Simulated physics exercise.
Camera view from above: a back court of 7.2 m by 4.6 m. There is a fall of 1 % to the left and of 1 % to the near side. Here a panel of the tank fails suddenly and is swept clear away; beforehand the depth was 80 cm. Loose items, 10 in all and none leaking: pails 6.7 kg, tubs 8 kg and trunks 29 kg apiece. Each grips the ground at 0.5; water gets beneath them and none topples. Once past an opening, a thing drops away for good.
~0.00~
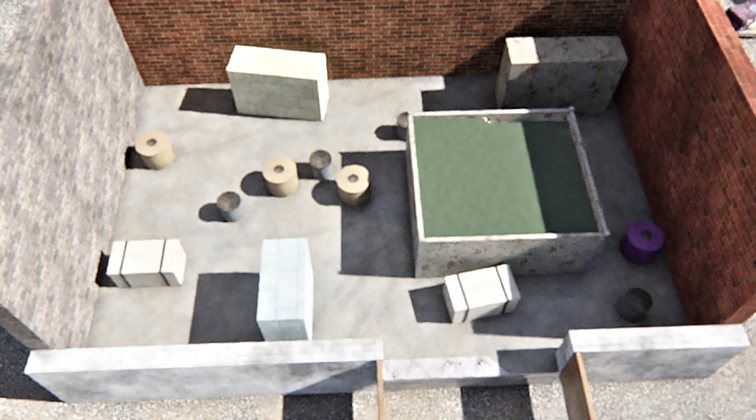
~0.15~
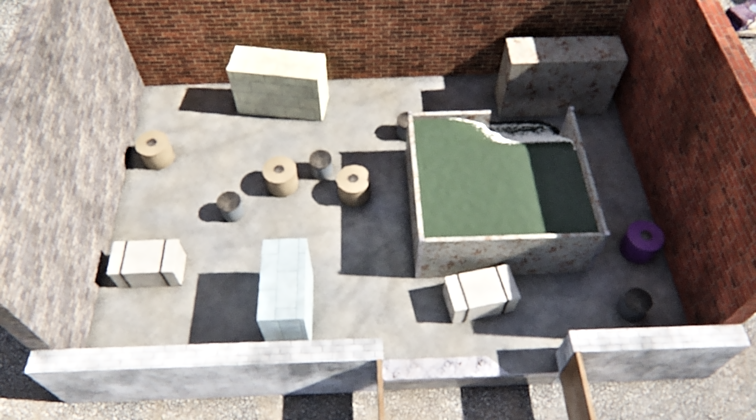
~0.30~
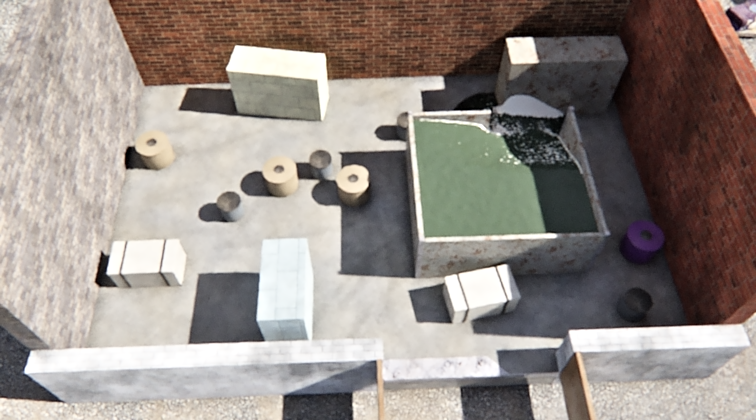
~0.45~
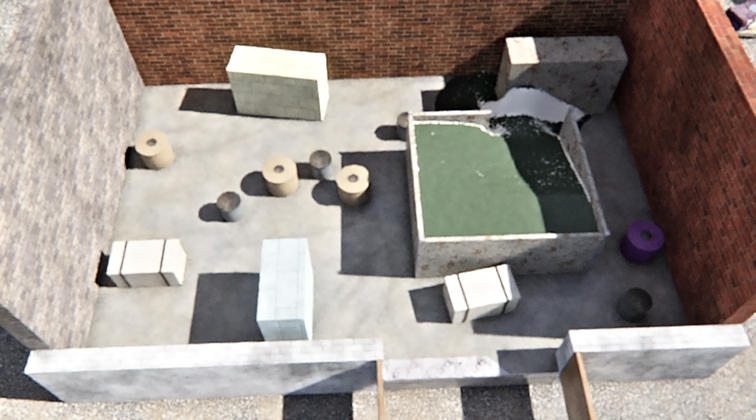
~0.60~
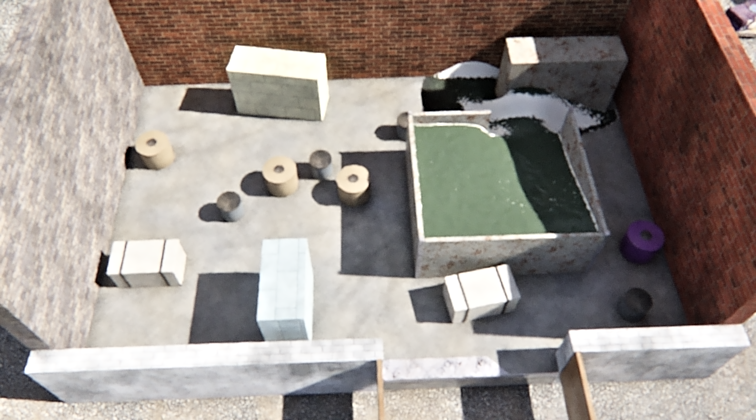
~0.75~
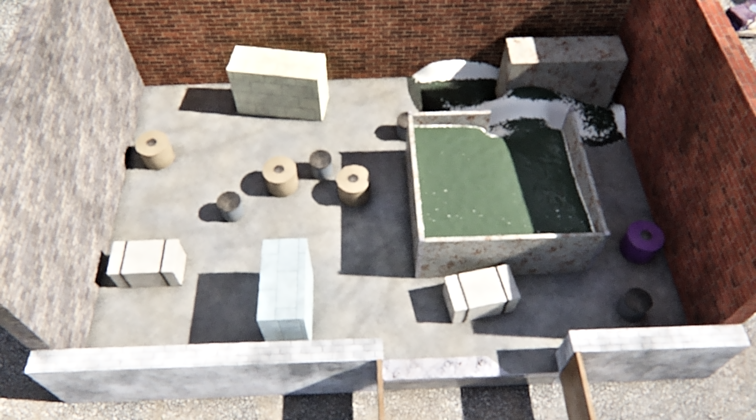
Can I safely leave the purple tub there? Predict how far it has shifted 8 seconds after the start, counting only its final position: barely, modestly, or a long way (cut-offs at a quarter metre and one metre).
Distance: Long.
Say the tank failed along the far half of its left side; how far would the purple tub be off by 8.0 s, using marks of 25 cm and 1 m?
What happens next is that the purple tub does not really budge.
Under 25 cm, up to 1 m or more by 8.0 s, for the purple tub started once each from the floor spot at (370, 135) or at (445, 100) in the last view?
From the first place it goes well off; from the second it goes well off.
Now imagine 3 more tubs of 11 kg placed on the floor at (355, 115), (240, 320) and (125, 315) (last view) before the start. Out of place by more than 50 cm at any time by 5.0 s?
So that's beyond the threshold, within the threshold and within the threshold, in that sequence.
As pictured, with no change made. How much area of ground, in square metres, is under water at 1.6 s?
Flooded: Near 12.0 m2.
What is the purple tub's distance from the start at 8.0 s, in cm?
Roughly 300 centimetres.
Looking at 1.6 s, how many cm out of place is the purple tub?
Around 10 cm from the start by that time.
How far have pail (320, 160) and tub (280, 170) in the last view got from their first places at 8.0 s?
In that order: 250 cm, 250 cm.
After 1.6 s the purple tub is near (646, 241), 0.1 m from its start, aground; 0 of 10 are out; 0 afloat.
After 3.6 s the purple tub is near (681, 312), 1.1 m from its start, afloat; 0 of 10 are out; 1 afloat.
After 5.6 s the purple tub is near (651, 313), 1.1 m from its start, afloat; 0 of 10 are out; 5 afloat.
After 8.0 s the purple tub is near (464, 344), 2.8 m from its start, aground; 0 of 10 are out; 8 afloat.
